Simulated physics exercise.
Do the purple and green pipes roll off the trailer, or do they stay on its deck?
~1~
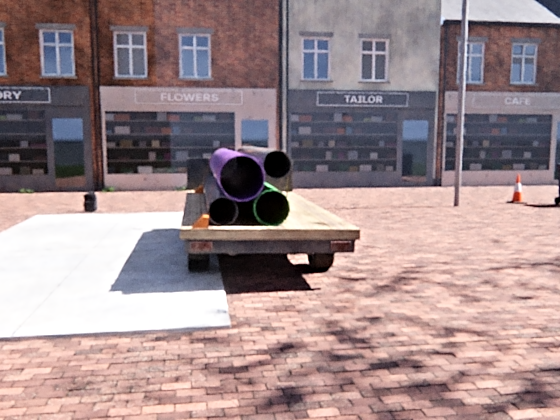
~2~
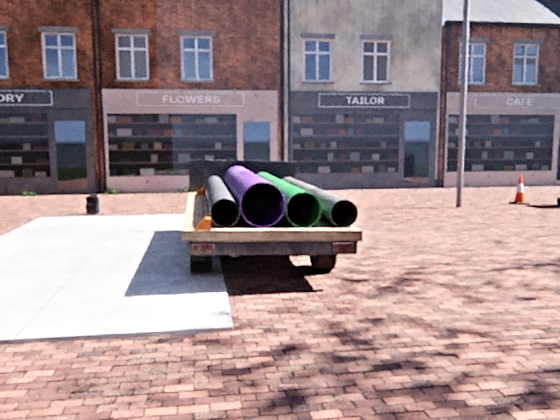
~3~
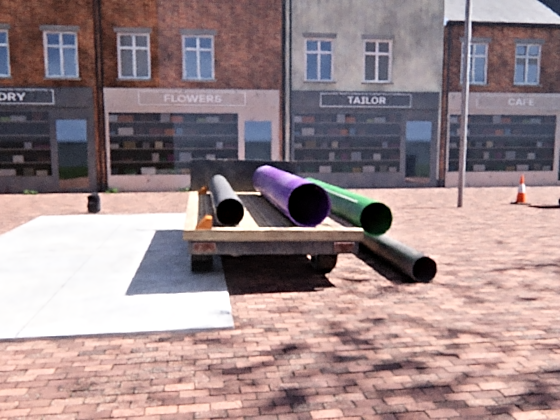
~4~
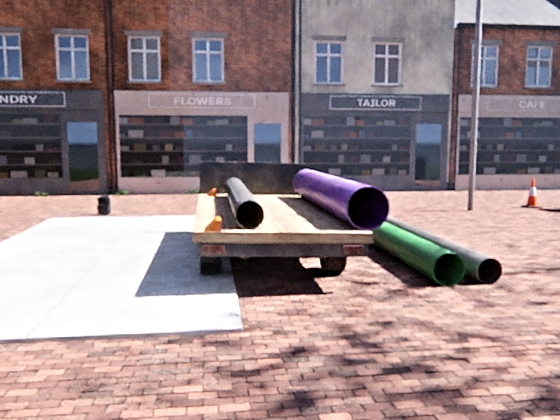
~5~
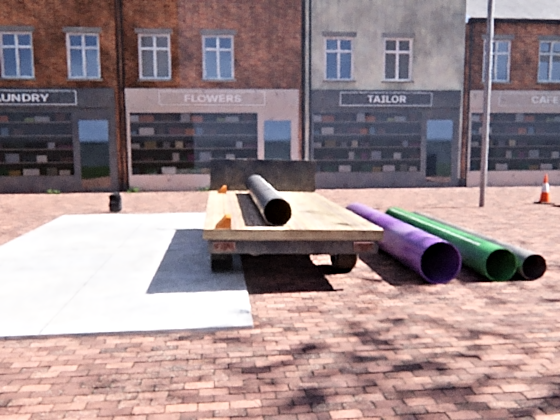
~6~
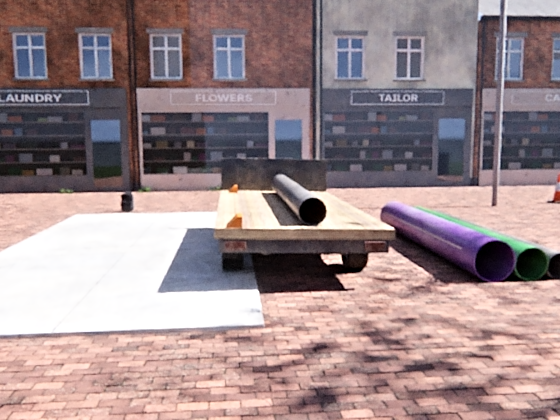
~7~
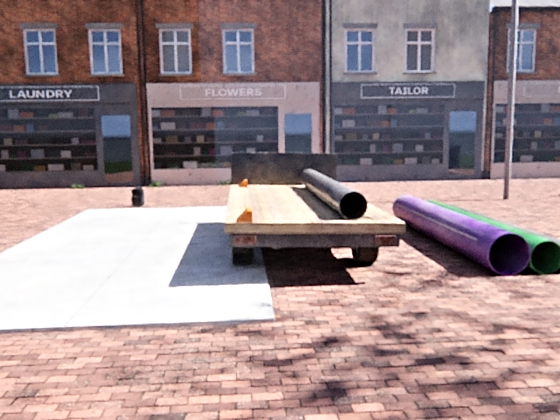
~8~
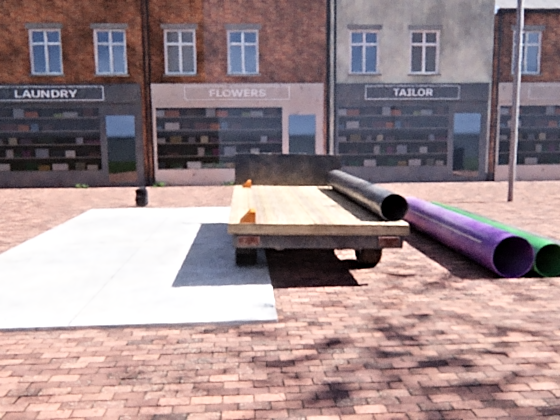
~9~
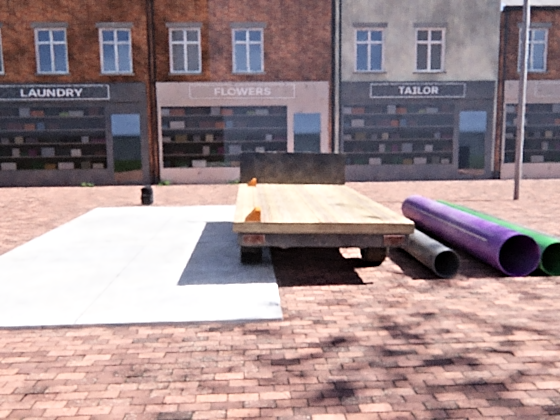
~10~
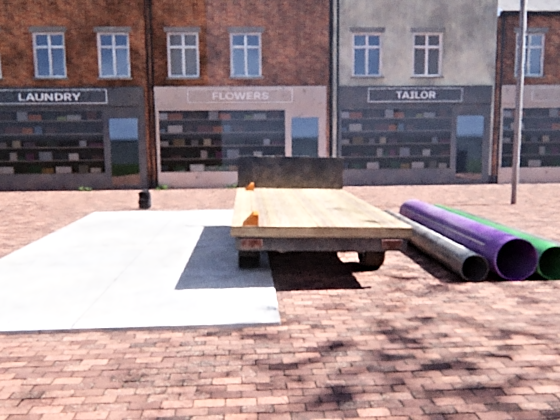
Both the purple pipe and the green pipe roll off the right side of the trailer and end up on the ground.
